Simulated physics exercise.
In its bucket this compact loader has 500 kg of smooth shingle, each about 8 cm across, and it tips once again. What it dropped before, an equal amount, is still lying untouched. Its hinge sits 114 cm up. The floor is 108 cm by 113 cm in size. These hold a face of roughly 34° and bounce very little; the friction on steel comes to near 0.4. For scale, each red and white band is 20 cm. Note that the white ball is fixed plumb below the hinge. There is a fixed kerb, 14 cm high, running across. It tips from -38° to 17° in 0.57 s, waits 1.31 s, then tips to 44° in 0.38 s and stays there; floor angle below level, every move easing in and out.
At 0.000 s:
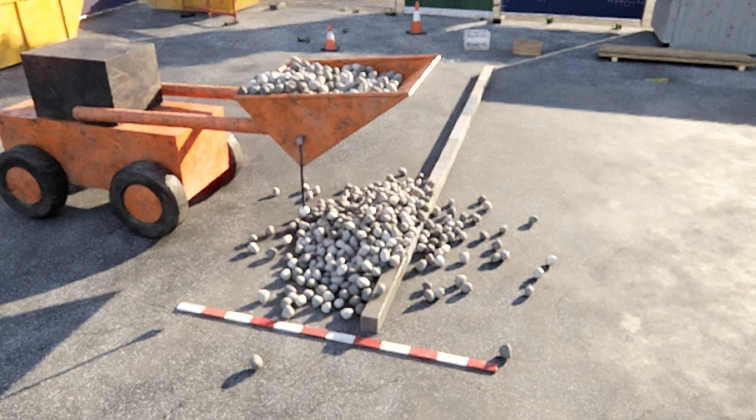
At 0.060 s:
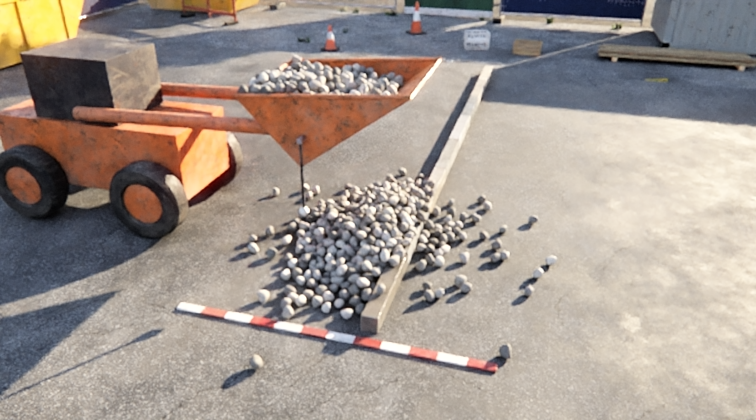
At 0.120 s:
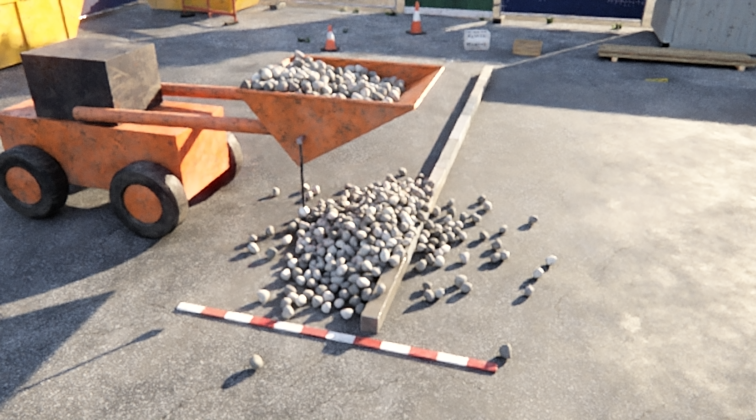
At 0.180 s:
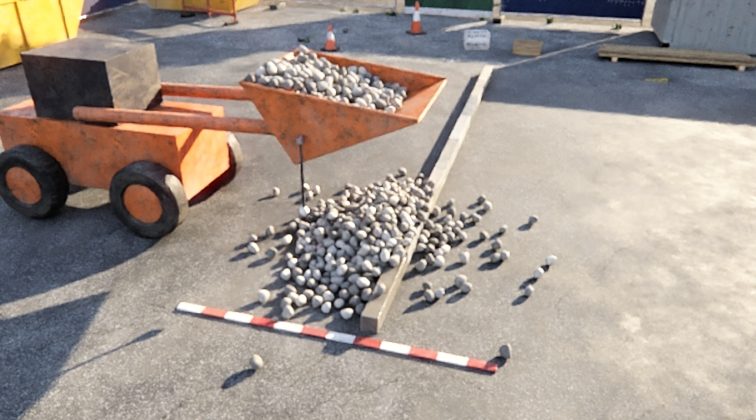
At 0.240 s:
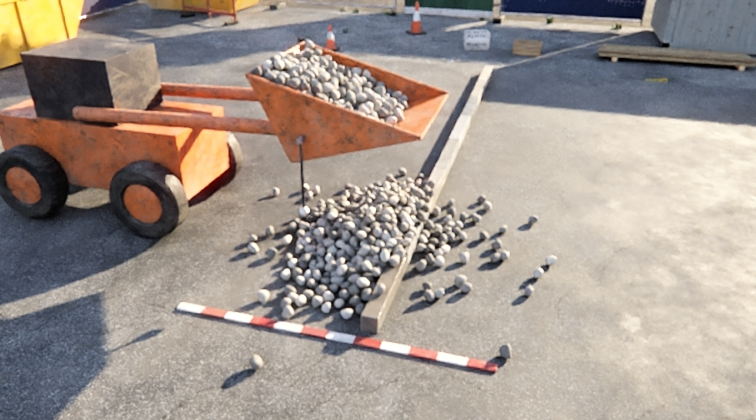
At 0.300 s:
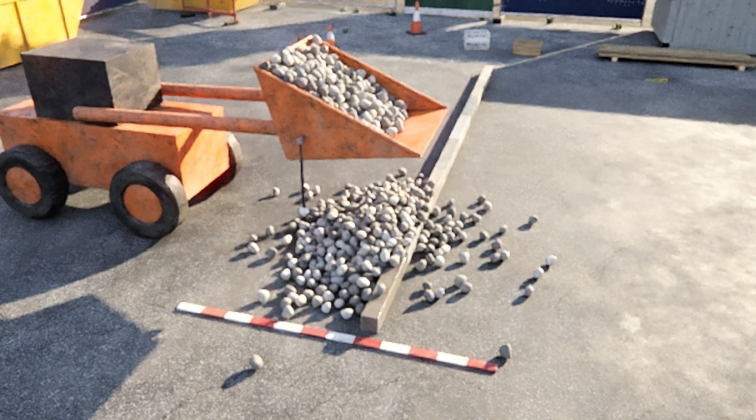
On a sunlit paved yard, an orange loader held a bucket of smooth stones above an earlier pile lying against a kerb, and the bucket slowly tilted forward as its stones shifted toward the lip.
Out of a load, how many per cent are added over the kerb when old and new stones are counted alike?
Around 90 per cent.
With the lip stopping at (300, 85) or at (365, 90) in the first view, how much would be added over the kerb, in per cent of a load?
Roughly 10 and 70 percent, in that order.
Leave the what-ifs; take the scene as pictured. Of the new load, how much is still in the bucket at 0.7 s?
Estimate: 100 % remaining inside, roughly.
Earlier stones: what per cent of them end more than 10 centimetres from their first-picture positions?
Roughly 5 percent.
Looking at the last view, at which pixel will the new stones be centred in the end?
Their centre ends up near (465, 240).
After 0.4 s the floor is at 9°; in per cent of one load, 100 in the bucket, 92 on this side of the kerb, 8 over the kerb; the foremost stones are at (520, 262).
After 0.7 s the floor is at 17°; in per cent of one load, 100 in the bucket, 92 on this side of the kerb, 8 over the kerb; the foremost stones are at (520, 262).
After 2.7 s the floor is at 44°; in per cent of one load, 0 in the bucket, 103 on this side of the kerb, 96 over the kerb; the foremost stones are at (651, 253).
After 5.4 s the floor is at 44°; in per cent of one load, 0 in the bucket, 102 on this side of the kerb, 98 over the kerb; the foremost stones are at (651, 253). Net gain over the kerb, 90.
